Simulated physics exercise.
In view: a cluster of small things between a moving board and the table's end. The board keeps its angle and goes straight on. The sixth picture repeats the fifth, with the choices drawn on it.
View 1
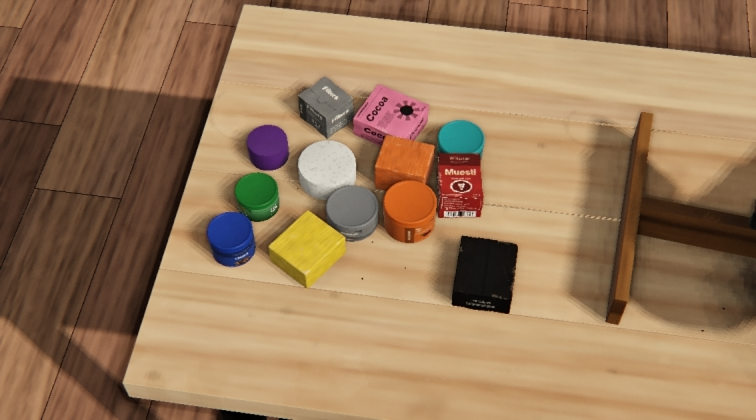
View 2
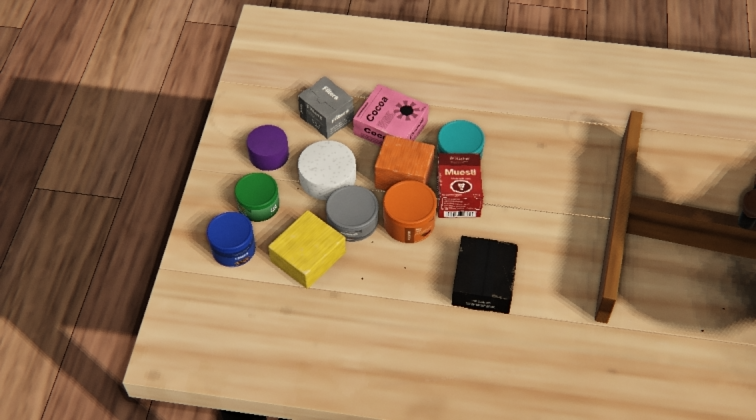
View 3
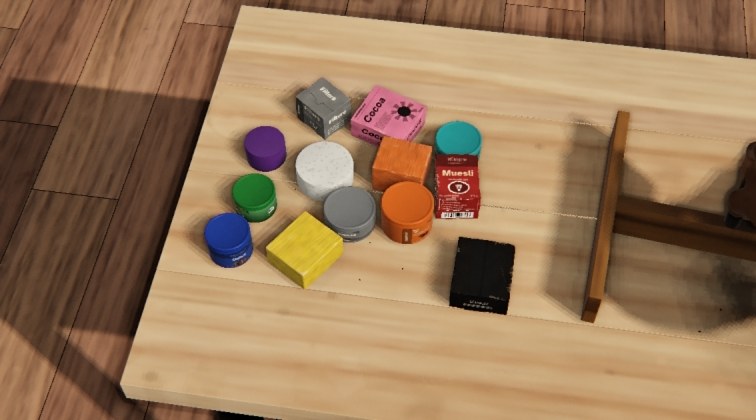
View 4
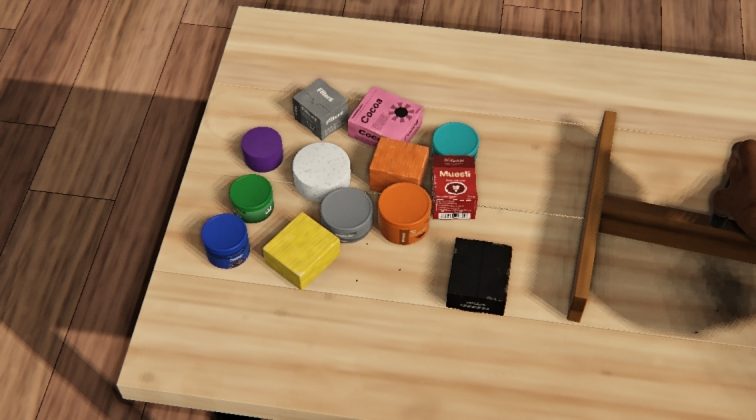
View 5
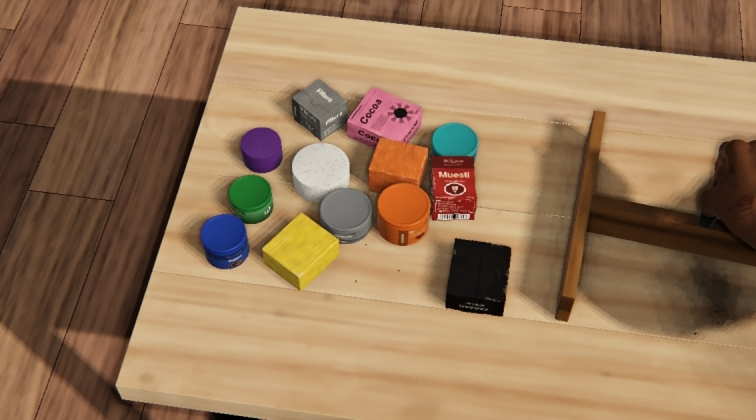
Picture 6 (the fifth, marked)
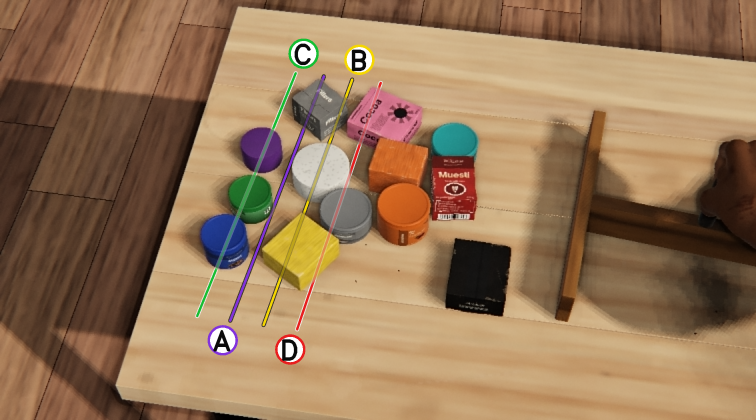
A wooden board slid slowly left across the table, with a hand coming into view behind it at the right edge, while the cluster of colourful tubs, boxes and packets sat untouched.
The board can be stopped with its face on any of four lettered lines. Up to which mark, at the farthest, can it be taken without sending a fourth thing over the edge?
Stop at B.
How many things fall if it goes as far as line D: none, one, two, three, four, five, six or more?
By then, none.
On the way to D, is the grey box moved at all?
By then, yes.
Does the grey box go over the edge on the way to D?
No.
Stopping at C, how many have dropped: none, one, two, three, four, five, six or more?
In all, six or more.
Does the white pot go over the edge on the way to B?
No.
On the marked copy, A at (281, 188); B at (312, 192); C at (251, 184); D at (342, 196).
Following B. Soon after the start, board (486, 186); black box (431, 270); blue tub (225, 242).
Later, board (388, 174); purple tin (230, 139); green tub (220, 194).
In the end, board (316, 165); green tub over the edge; blue tub over the edge; three fallen.
As for the rest, A drops five; C drops six; D is within the limit but short.
